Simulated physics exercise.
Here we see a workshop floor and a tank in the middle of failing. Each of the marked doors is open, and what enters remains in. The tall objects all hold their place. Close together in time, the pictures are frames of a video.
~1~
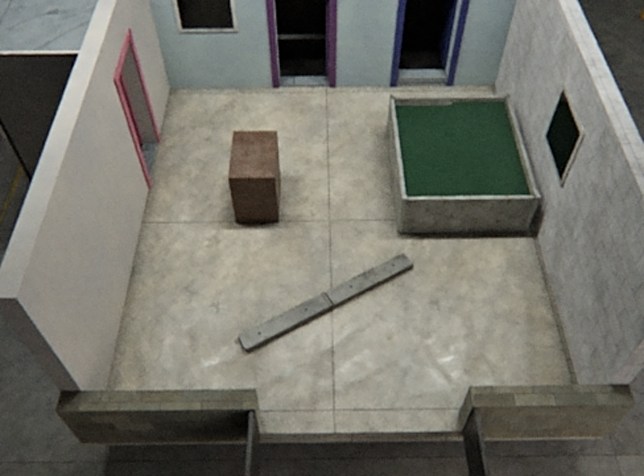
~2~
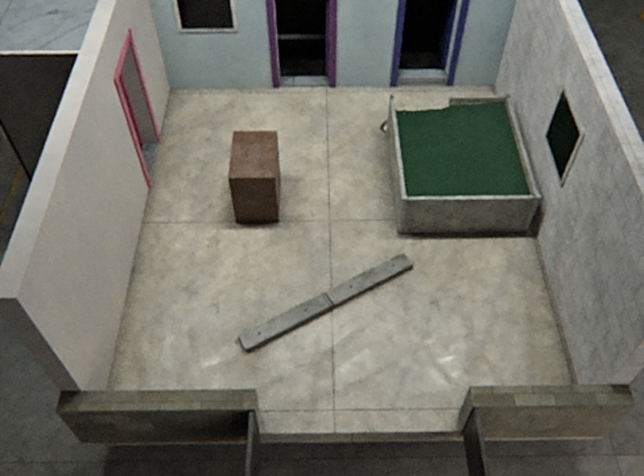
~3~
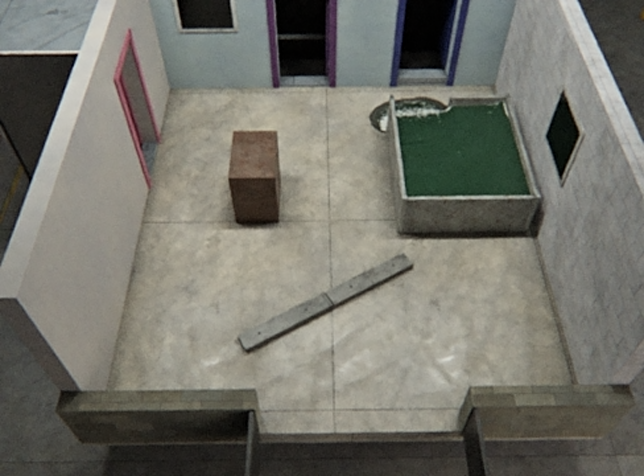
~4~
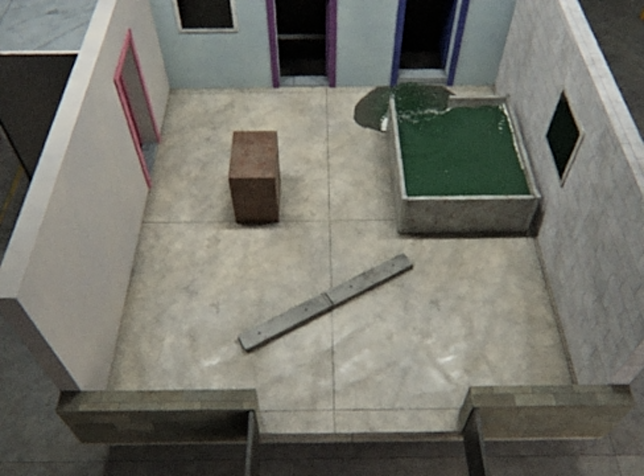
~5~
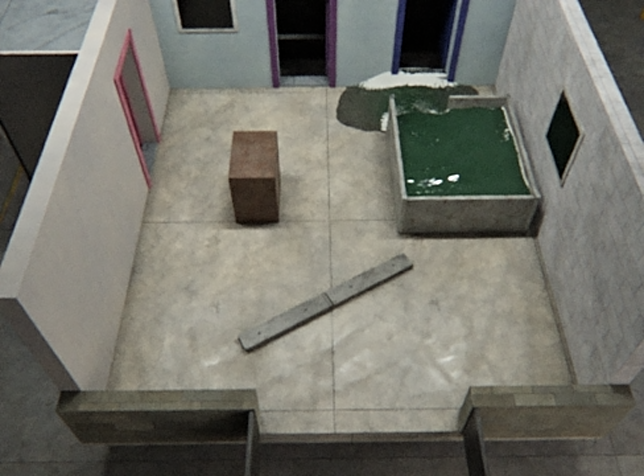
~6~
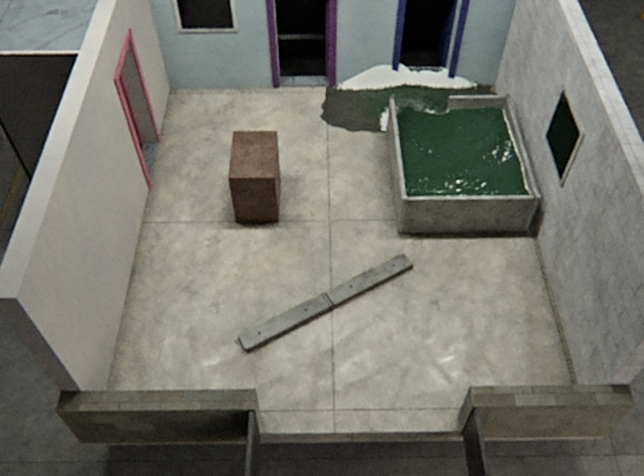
Green water poured out through a gap in the far side of the gray tank, then spread left across the floor and back toward the blue doorway while the brown block stayed still.
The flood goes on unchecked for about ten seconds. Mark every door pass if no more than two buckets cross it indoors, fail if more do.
Marks: Blue door fail, purple door fail, pink door fail.
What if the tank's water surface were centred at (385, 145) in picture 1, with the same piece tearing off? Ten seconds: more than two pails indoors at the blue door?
By my reckoning, the blue door one doesn't reach it.
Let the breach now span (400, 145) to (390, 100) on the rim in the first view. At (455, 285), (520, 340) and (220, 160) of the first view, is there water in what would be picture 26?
First unwetted, second unwetted, third soaked.
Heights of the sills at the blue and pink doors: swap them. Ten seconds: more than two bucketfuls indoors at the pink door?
The pink door remains below the limit.
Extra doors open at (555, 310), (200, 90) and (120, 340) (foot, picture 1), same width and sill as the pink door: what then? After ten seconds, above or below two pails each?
First falls short, then tops the limit, then falls short.
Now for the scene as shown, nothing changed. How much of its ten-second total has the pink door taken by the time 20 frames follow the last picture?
Roughly 15 %.
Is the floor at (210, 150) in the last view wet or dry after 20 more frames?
At that place: Wet.
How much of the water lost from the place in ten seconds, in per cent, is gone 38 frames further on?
I'd say about 80 per cent.
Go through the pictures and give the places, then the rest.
The first frame shows still water in the water tank at (459, 147).
In the second frame, water pours out on the water tank's far side and has run to (387, 127).
In the third frame, water pours out on the water tank's far side and has run to a hidden place.
In the fourth frame, water pours out on the water tank's far side and has run to (432, 86).
In the fifth frame, the front is at (353, 87), out from the gap on the water tank's far side.
In the sixth frame, water pours out on the water tank's far side and has run to (333, 87).
A moment on, water covers 15 % of the floor; the blue door over two buckets in, the purple door wet at the sill, nothing in, the pink door not reached.
Next, water covers 25 % of the floor; the blue door far over two buckets in, the purple door under two buckets in, the pink door not reached.
Then, water covers 35 % of the floor; the blue door far over two buckets in, the purple door over two buckets in, the pink door under two buckets in.
Later, water covers 60 % of the floor; the blue door far over two buckets in, the purple door over two buckets in, the pink door over two buckets in.
In the end, water covers 85 % of the floor; the blue door far over two buckets in, the purple door over two buckets in, the pink door over two buckets in.
